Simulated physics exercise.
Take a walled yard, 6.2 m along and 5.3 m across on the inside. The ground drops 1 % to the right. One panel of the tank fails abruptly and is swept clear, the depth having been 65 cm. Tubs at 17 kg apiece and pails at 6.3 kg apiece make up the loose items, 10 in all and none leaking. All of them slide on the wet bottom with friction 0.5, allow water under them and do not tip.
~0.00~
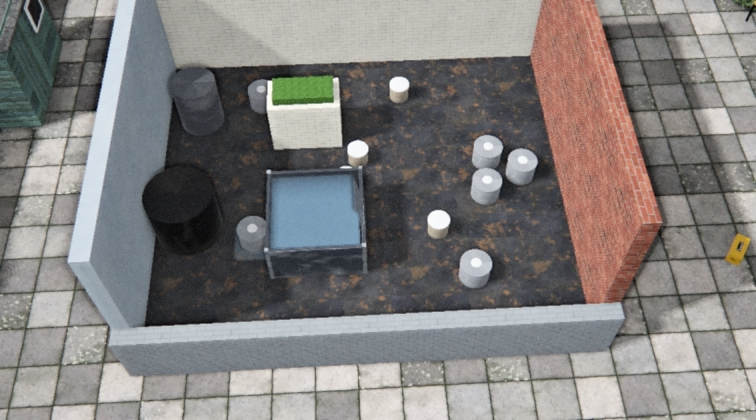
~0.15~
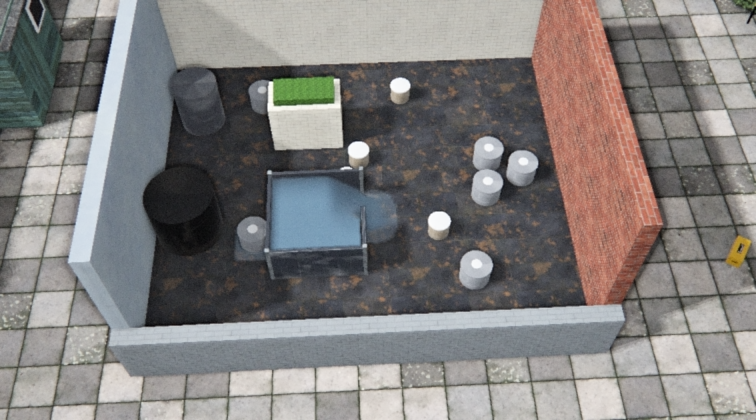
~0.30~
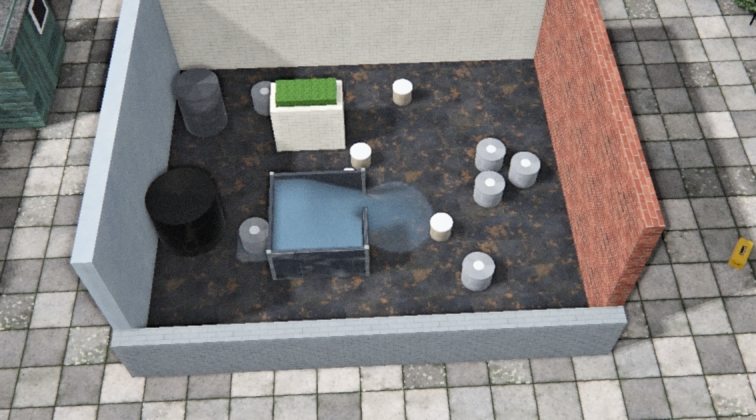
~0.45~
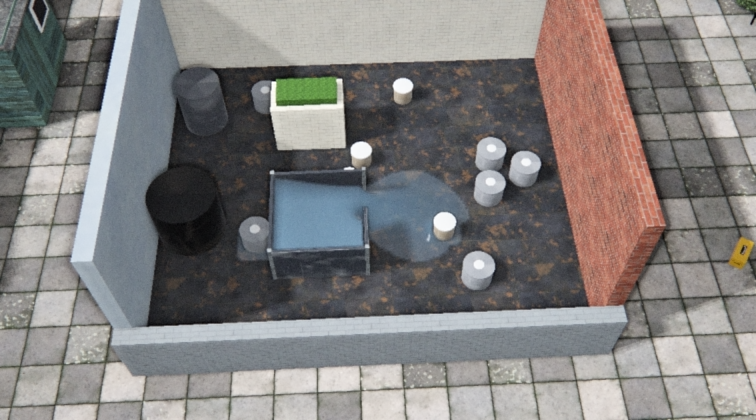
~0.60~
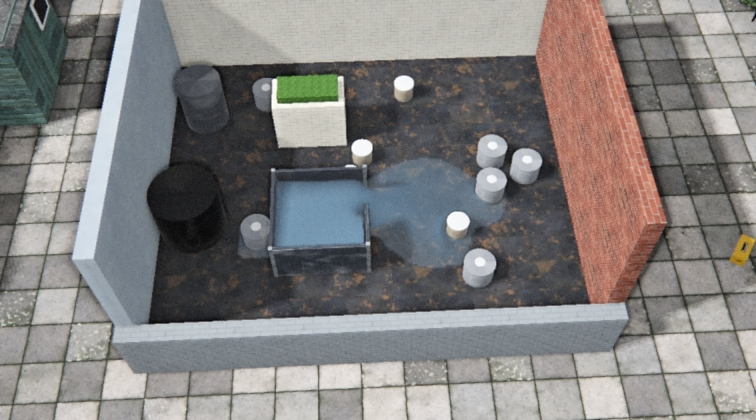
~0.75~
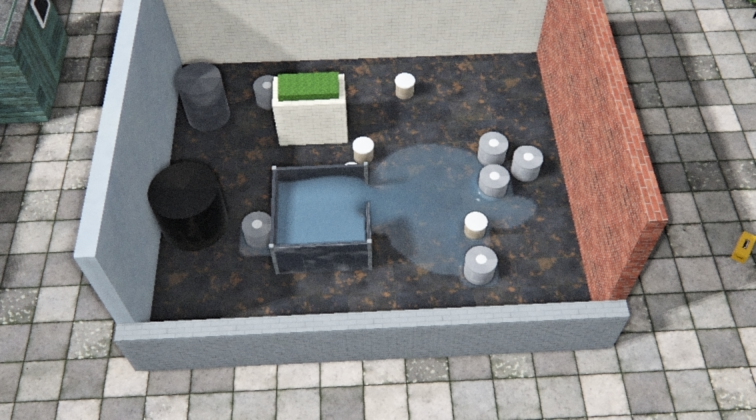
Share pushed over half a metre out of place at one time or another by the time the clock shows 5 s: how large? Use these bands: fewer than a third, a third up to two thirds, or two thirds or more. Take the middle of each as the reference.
It falls in a third up to two thirds.
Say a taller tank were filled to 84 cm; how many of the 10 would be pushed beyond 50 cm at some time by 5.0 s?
It would come to 5 of them.
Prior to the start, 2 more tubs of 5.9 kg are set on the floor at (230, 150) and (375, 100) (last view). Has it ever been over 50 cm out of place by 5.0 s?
Below, below.
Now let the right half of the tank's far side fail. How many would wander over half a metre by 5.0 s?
In that case 3 of them.
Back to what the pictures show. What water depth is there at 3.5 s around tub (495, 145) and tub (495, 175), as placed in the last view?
Close to 13 and 11 centimetres.
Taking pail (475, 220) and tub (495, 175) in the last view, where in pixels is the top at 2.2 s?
About (566, 283) for the first and (554, 187) for the second.
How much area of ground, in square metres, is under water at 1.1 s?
Some 8.5 m2 of it.
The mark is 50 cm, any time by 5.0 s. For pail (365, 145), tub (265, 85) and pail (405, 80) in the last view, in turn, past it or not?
In order: Not as far, not as far and not as far.
After 1.1 s 1 of 10 are over 50 cm from their spots; 0 afloat.
After 2.2 s 3 of 10 are over 50 cm from their spots; 2 afloat.
After 3.5 s 4 of 10 are over 50 cm from their spots; 3 afloat.
After 5.0 s 4 of 10 are over 50 cm from their spots, and 4 have been at some point; 0 afloat.
